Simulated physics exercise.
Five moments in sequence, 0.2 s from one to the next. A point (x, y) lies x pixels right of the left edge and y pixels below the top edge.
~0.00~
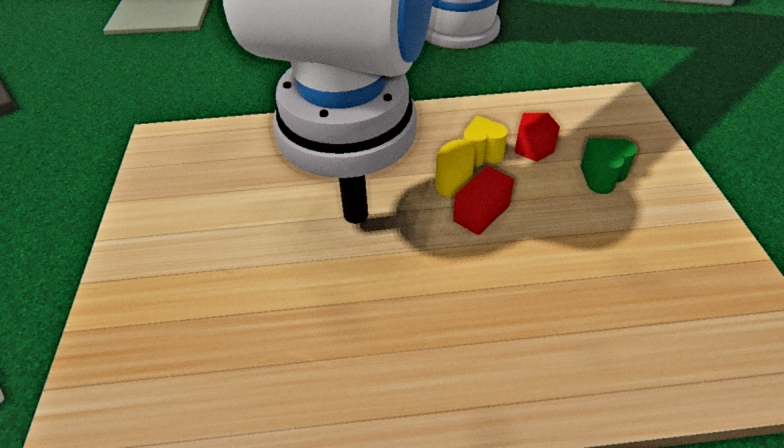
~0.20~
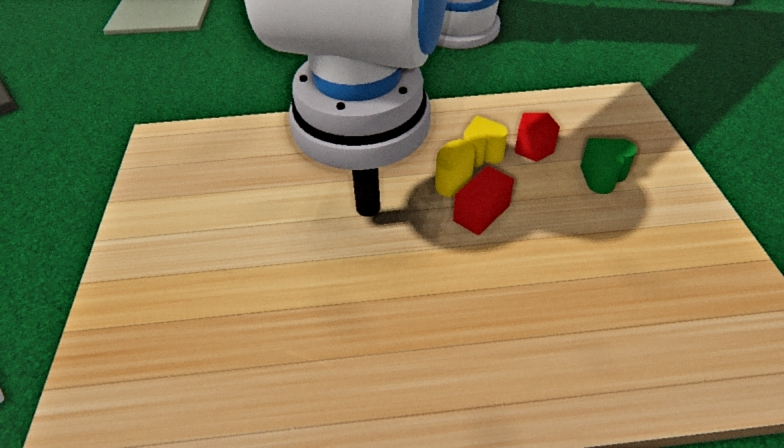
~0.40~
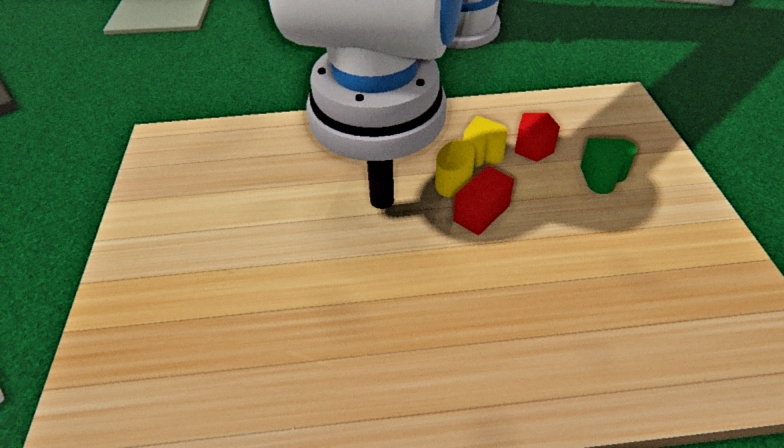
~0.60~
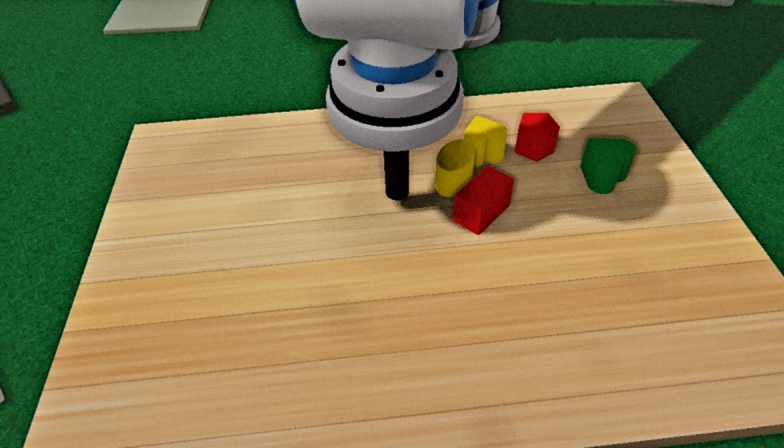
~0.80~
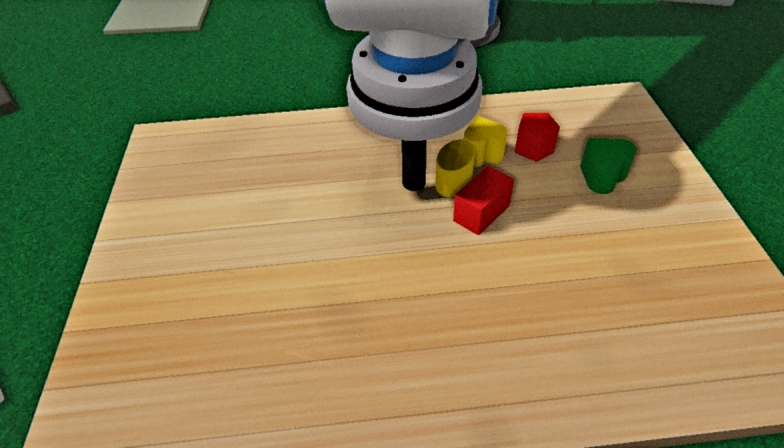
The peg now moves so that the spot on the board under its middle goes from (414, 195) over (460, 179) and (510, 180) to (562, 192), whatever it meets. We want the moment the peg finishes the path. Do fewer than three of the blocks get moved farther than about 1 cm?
Short answer: Yes.
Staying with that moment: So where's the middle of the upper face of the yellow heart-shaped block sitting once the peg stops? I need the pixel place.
Final place: (499, 115).
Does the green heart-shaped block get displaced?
Going by the path, no.
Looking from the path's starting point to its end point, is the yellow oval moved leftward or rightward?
It's set to shift left.
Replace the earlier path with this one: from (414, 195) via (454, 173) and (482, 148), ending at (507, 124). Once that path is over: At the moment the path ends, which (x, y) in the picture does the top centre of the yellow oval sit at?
At (494, 148).
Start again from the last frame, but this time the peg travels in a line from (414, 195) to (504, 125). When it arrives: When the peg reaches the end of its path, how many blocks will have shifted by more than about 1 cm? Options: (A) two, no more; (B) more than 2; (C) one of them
The answer is B.
On the path given first. One third of the way, peg (461, 168); yellow oval (489, 145), turned 50° anticlockwise; yellow heart-shaped block (496, 120).
Two thirds of the way, peg (513, 168); yellow oval (517, 135), turned 100° anticlockwise; yellow heart-shaped block (499, 115); red pentagonal block (542, 120).
At the end, peg (565, 181); yellow oval (517, 135), turned 100° anticlockwise; yellow heart-shaped block (499, 115); red oblong not moved; red pentagonal block (542, 120); green heart-shaped block not moved.
